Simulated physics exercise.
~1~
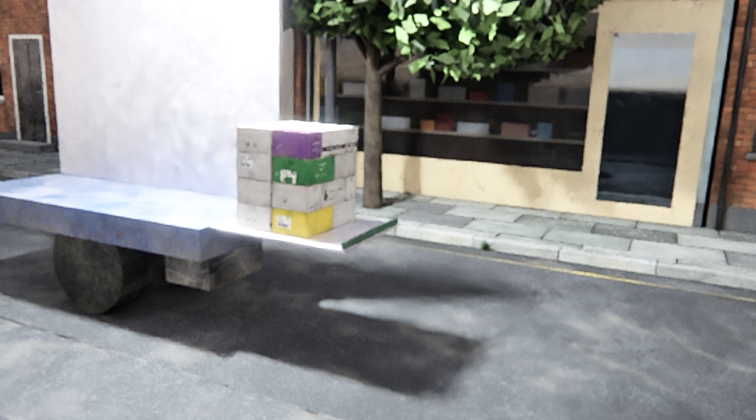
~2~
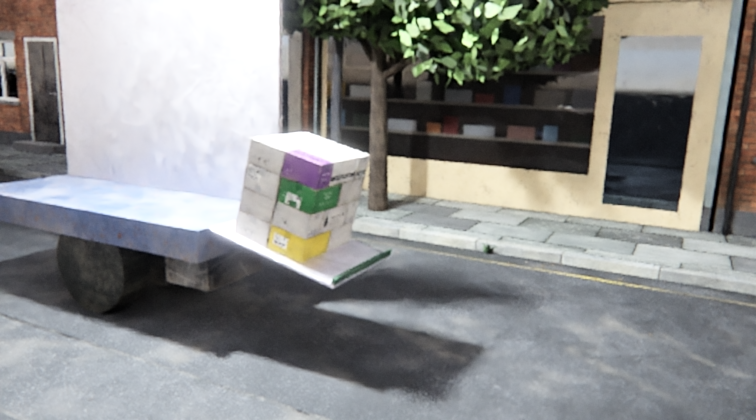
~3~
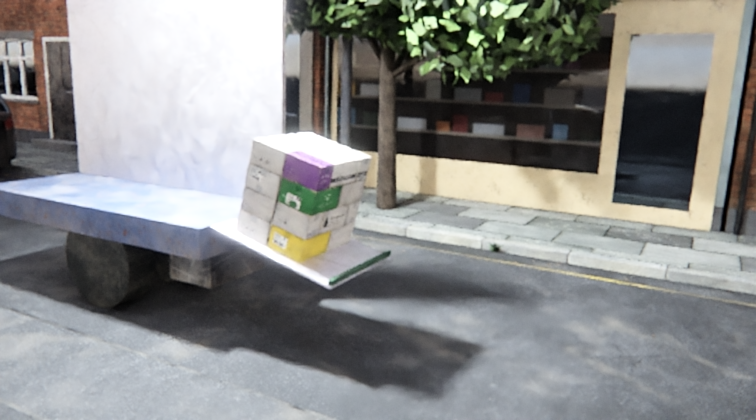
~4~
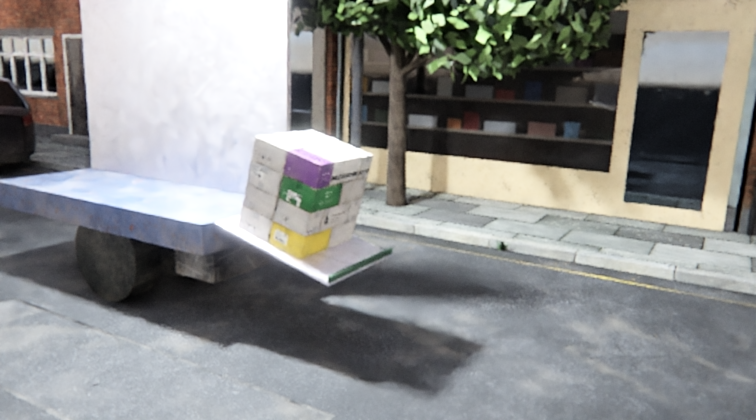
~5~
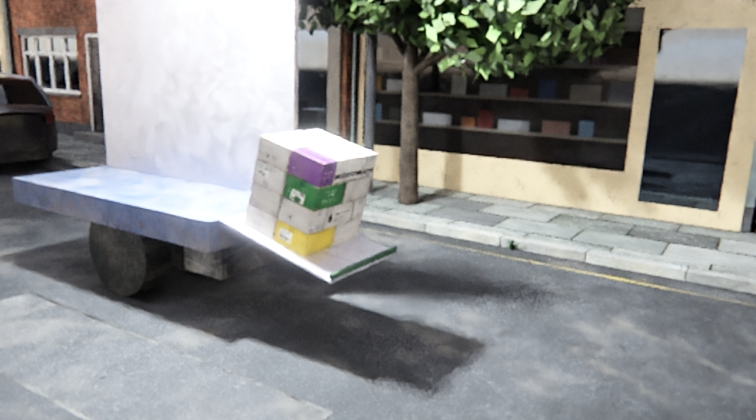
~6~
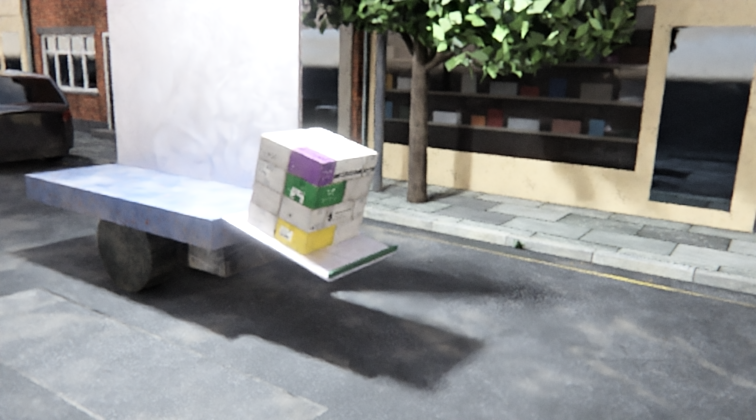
We see a block of stacked parcels, some labelled purple, green and yellow, on a platform behind a lorry in a street. The platform's outer edge tilts down and the stack leans with it, then both hold still, with every parcel still aboard as the view drifts sideways.
